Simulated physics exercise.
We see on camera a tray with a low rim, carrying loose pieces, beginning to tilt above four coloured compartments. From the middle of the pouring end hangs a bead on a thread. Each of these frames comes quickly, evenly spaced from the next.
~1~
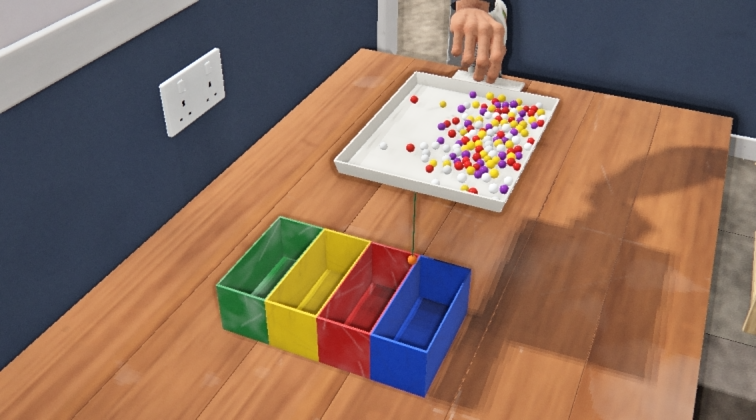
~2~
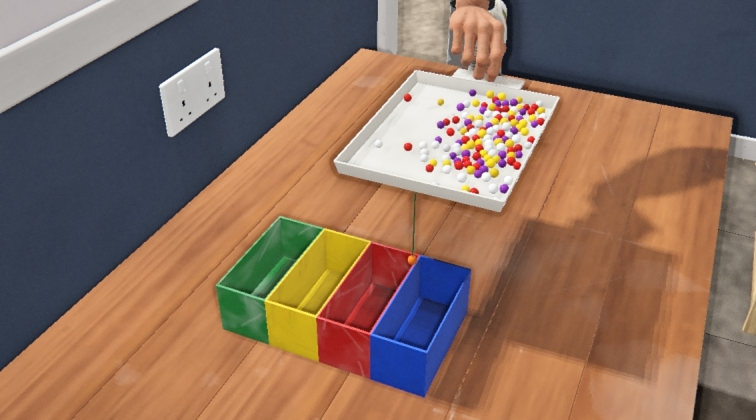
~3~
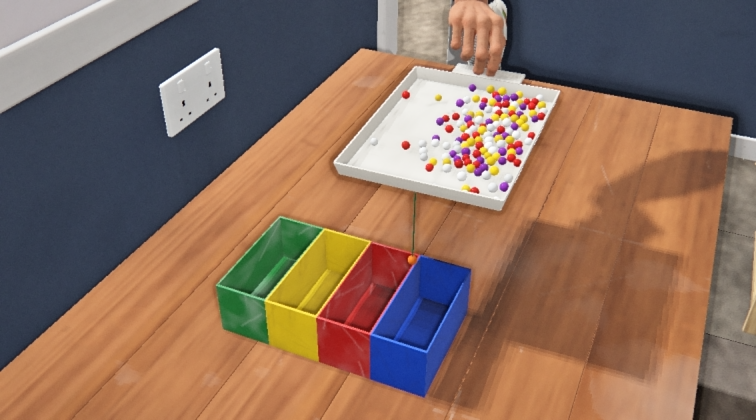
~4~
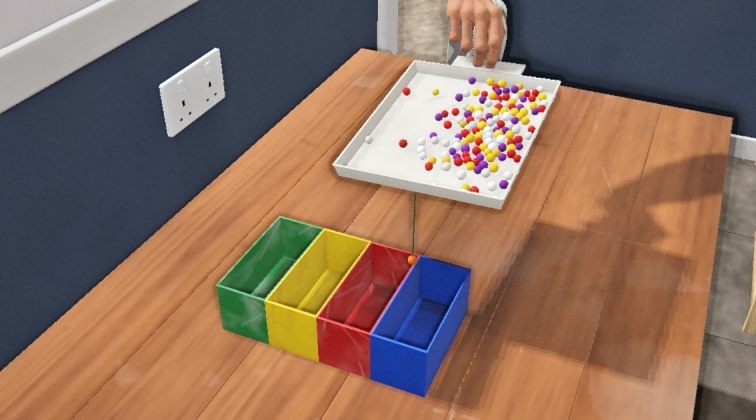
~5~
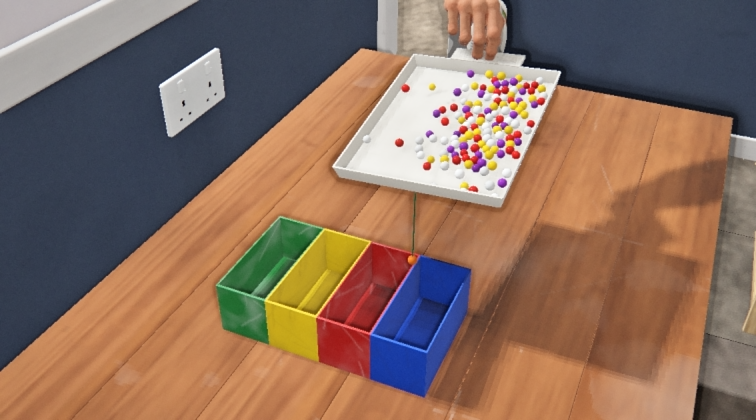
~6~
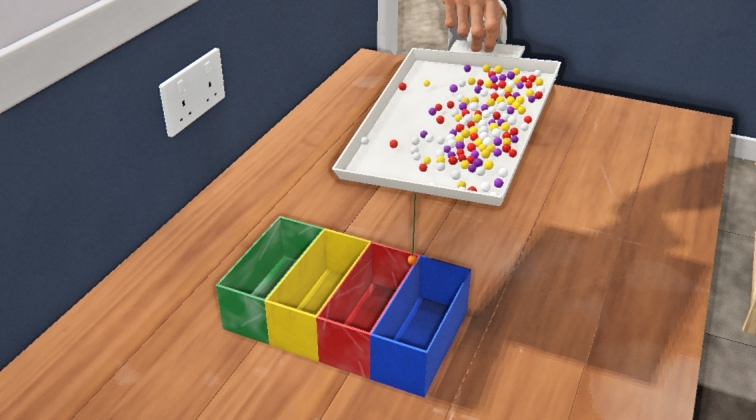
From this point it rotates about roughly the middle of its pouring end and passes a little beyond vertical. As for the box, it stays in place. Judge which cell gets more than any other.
Most goes to the yellow cell.
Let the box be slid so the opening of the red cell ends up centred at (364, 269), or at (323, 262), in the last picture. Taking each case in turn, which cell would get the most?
Try one: The yellow cell; try two: Red.
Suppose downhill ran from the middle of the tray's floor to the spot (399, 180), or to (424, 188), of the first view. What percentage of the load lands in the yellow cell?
First case around 50 per cent, second case 0 per cent.
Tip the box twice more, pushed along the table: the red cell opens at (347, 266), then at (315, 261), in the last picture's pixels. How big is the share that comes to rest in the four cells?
Roughly 100 % and then 100 %.
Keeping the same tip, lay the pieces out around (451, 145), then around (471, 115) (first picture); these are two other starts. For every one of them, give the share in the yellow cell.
Around 80 percent the first time, around 80 percent the second.
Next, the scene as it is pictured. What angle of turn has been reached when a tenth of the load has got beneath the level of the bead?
The angle is roughly 70° at that point.
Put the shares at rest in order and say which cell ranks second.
Ranked second: That red cell.
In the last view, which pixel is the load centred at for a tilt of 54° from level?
(386, 165).
Soon, tray tipped steeply; nearly all on the tray; a stray few in the yellow cell; a stray few in the green cell; a stray few in the red cell; a stray few falling or outside the box.
A while on, tray tipped right over; a small part on the tray; about two thirds in the yellow cell; about a quarter in the red cell; a stray few in the green cell; a small part falling or outside the box.
Towards the end, tray tipped past a quarter turn; most in the yellow cell; about a quarter in the red cell; a stray few in the green cell; a stray few falling or outside the box.
Finally, tray tipped past a quarter turn; most in the yellow cell; about a quarter in the red cell; a stray few in the green cell; none in the blue cell; a stray few outside the box.
